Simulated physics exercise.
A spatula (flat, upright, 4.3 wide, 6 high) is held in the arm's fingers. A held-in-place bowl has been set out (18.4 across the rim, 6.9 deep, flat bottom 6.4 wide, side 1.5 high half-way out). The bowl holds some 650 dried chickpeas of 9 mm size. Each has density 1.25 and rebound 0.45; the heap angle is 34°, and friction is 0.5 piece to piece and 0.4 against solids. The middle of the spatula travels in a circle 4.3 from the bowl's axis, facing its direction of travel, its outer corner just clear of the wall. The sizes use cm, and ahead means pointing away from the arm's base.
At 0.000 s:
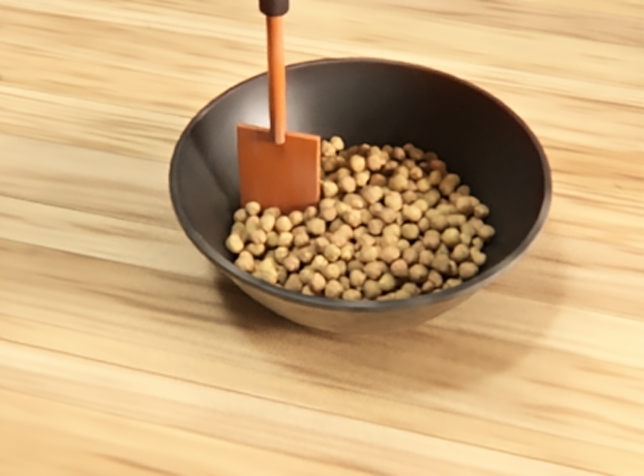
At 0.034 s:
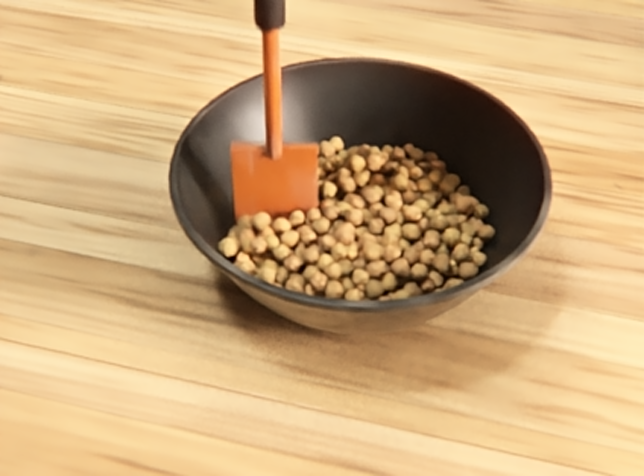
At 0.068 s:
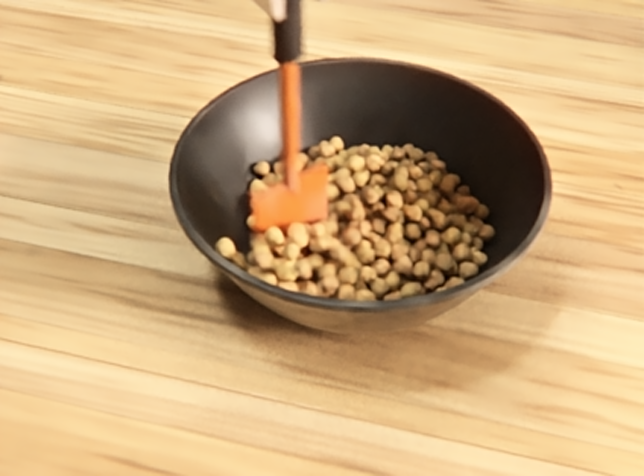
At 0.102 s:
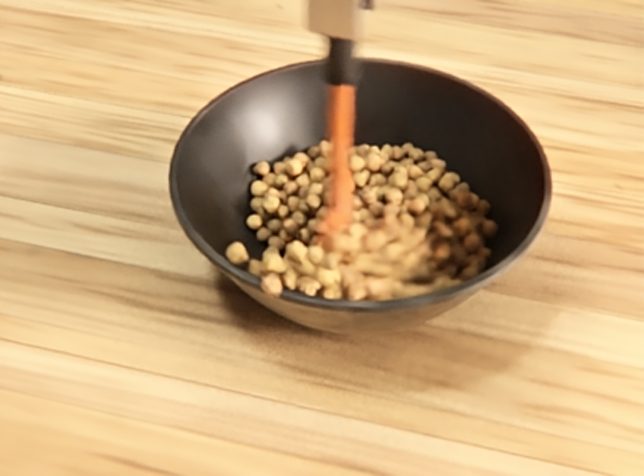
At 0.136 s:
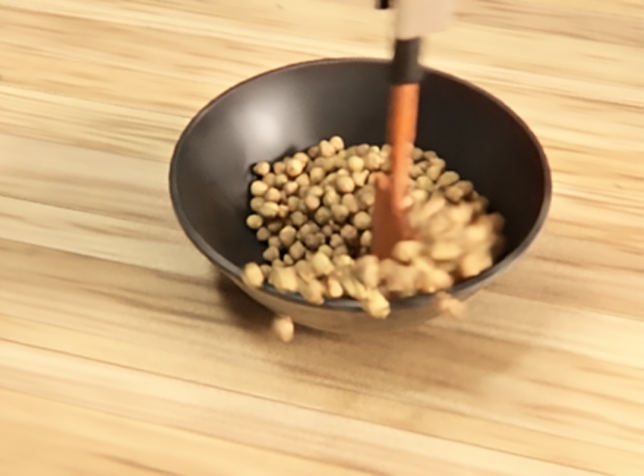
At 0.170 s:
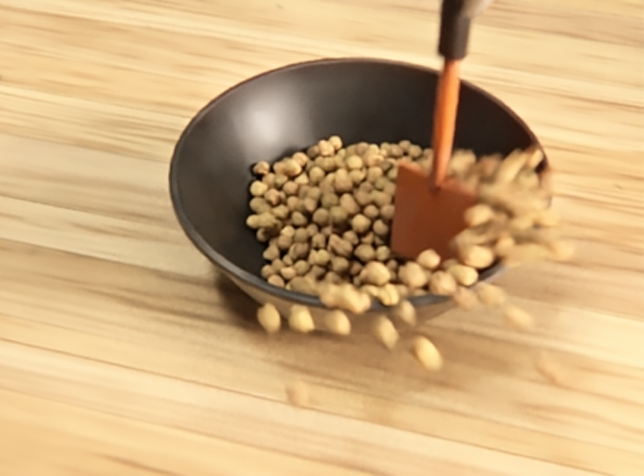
Orange spatula sweeping from left to right along the near side of a dark bowl, flinging chickpeas over the rim.
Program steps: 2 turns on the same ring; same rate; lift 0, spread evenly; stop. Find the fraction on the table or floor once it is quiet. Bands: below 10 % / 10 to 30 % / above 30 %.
Above 30 %.
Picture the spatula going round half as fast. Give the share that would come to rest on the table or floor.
Estimated share: About 10 per cent.
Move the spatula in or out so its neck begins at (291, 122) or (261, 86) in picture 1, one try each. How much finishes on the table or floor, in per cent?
35 and 25 %.
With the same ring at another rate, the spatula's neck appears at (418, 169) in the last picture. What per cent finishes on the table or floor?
It comes to around 35 percent.
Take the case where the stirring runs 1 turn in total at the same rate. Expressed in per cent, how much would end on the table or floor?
I'd expect some 30 per cent.
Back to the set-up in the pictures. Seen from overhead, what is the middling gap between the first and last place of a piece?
Roughly 11 cm.
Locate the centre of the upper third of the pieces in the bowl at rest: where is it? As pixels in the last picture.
Around (306, 244).
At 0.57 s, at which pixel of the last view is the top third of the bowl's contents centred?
Top-third centre at approx. (442, 174).
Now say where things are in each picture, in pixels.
Spatula neck at (277, 107), 0° round; upper third of the load around (368, 221), from x 235 to 485, top at y 145; 652 in the bowl, in the first picture.
Spatula neck at (273, 122), 16° round; upper third of the load around (363, 227), from x 230 to 485, top at y 145, in the second picture.
Spatula neck at (290, 155), 52° round; upper third of the load around (358, 240), from x 225 to 485, top at y 145, in the third picture.
Spatula neck at (338, 177), 89° round; upper third of the load around (377, 252), from x 235 to 490, top at y 145; 651 in the bowl, 1 in flight or on the tool, in the fourth picture.
Spatula neck at (397, 176), 125° round; upper third of the load around (425, 243), from x 250 to 495, top at y 145; 642 in the bowl, 10 in flight or on the tool, in the fifth picture.
Spatula neck at (441, 153), 162° round; upper third of the load around (470, 209), from x 255 to 560, top at y 145; 625 in the bowl, 27 in flight or on the tool, in the sixth picture.
By 0.37 s, 17° round, highest piece 11 above the table; 490 in the bowl, 84 on the table or floor, 78 in flight or on the tool.
By 0.57 s, 231° round, highest piece 12 above the table; 425 in the bowl, 194 on the table or floor, 33 in flight or on the tool.
By 0.87 s, 0° round, highest piece 7 above the table; 387 in the bowl, 261 on the table or floor, 4 in flight or on the tool.
By 1.57 s, 0° round, highest piece 6 above the table; 387 in the bowl, 265 on the table or floor.
Final count, 387 in the bowl, 265 on the table or floor. That is 41 % on the table or floor.
